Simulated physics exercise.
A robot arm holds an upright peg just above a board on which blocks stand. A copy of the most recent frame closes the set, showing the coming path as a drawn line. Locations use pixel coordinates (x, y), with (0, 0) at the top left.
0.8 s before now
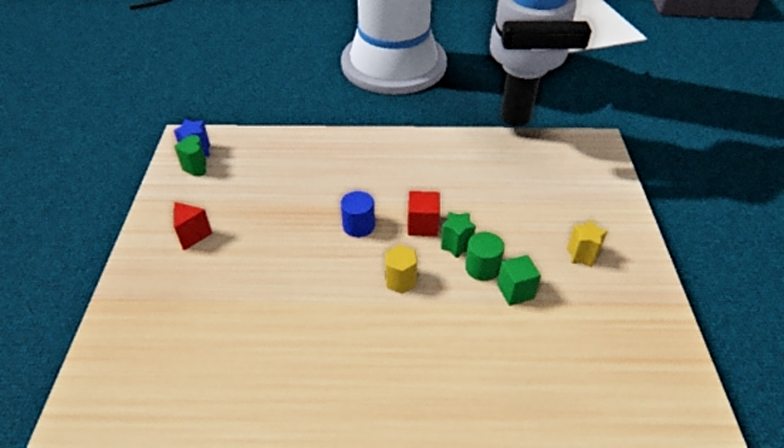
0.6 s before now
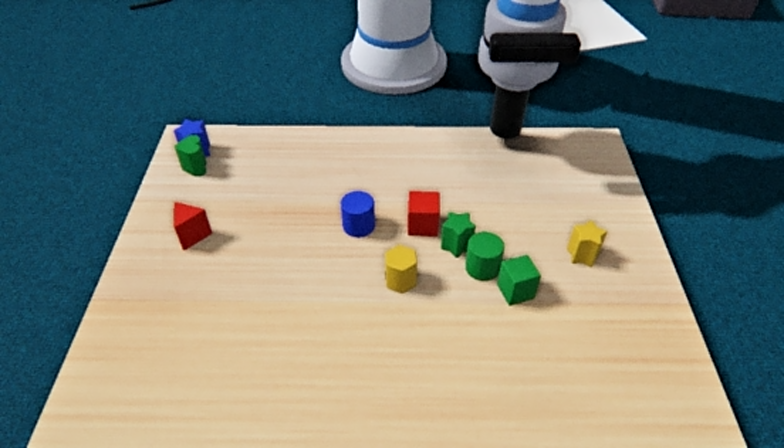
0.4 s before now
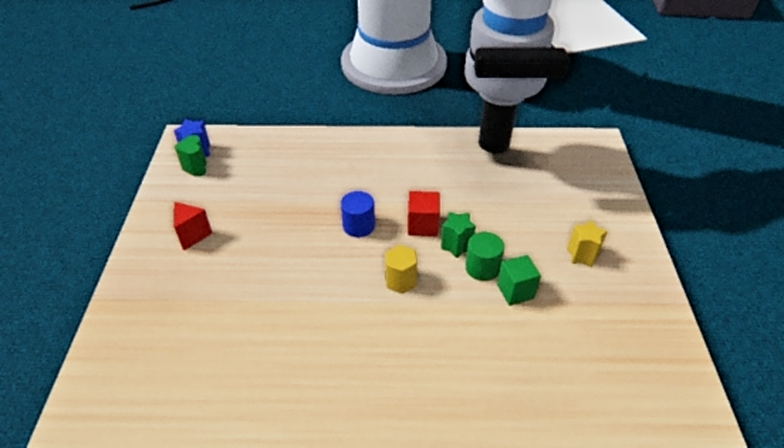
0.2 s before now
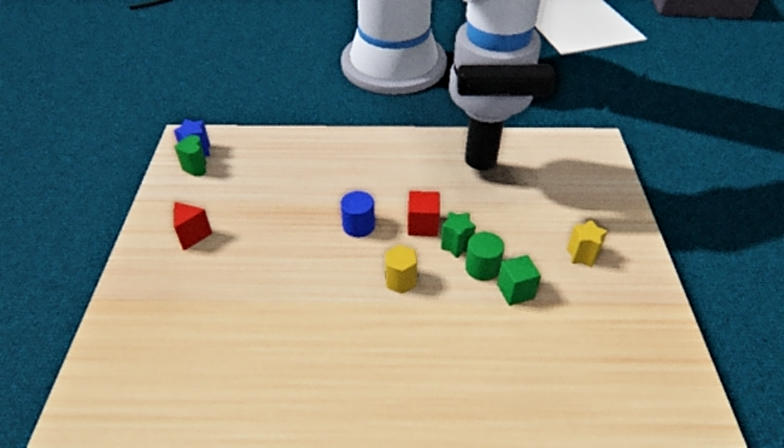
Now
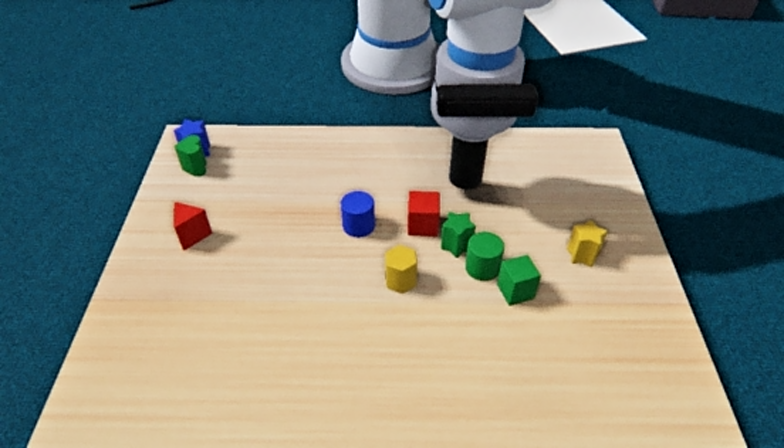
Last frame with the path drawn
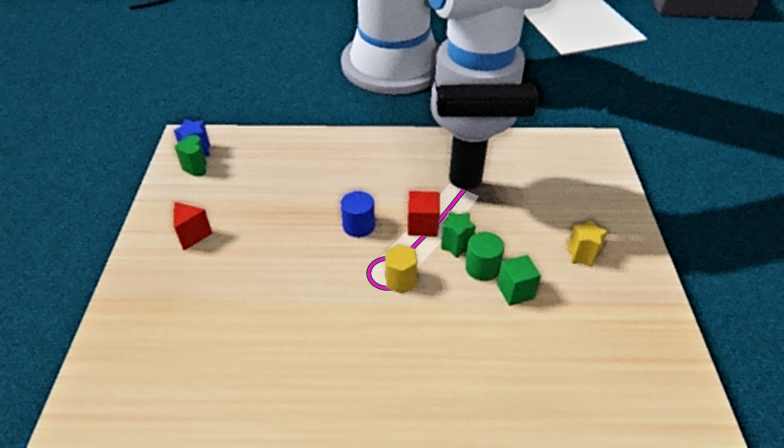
A robot arm moves its black peg down and left over a board of colored blocks.
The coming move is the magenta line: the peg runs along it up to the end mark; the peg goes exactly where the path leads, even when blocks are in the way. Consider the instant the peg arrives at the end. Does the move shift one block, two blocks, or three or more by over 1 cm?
The push will move two blocks.
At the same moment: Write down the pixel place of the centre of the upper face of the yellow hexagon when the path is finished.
The middle of its upper face will lie at (394, 277).
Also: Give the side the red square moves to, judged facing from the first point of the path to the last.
Gets pushed right.
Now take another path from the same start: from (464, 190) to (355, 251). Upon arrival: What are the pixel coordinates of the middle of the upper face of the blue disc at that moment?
The top centre is at (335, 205).
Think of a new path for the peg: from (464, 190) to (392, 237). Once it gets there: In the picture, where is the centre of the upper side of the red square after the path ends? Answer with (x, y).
For the centre of its top, I'd go with (383, 239).
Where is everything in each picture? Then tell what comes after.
Peg's lower end at (516, 118); blue disc at (357, 201); yellow hexagon at (401, 257); red square at (424, 201); green star block at (459, 221), in the first frame.
Peg at (506, 130); blocks still, in the second frame.
Peg at (494, 144); blocks still, in the third frame.
Peg at (481, 160); blocks still, in the fourth frame.
Peg at (465, 179); blue disc at (357, 201); yellow hexagon at (401, 257); red square at (424, 201); green star block at (459, 221), in the fifth frame.
Drawn move, from (464, 190) to (388, 273).
The first path, step by step. One third of the way, peg at (444, 205); red square at (414, 209).
Two thirds of the way, peg at (416, 233); red square at (380, 226), turned 55° clockwise; green star block at (459, 224), turned 20° anticlockwise.
At the end, peg at (388, 262); blue disc still; yellow hexagon at (394, 277), turned 45° anticlockwise; red square at (358, 233), turned 120° clockwise; green star block at (459, 224), turned 20° anticlockwise.
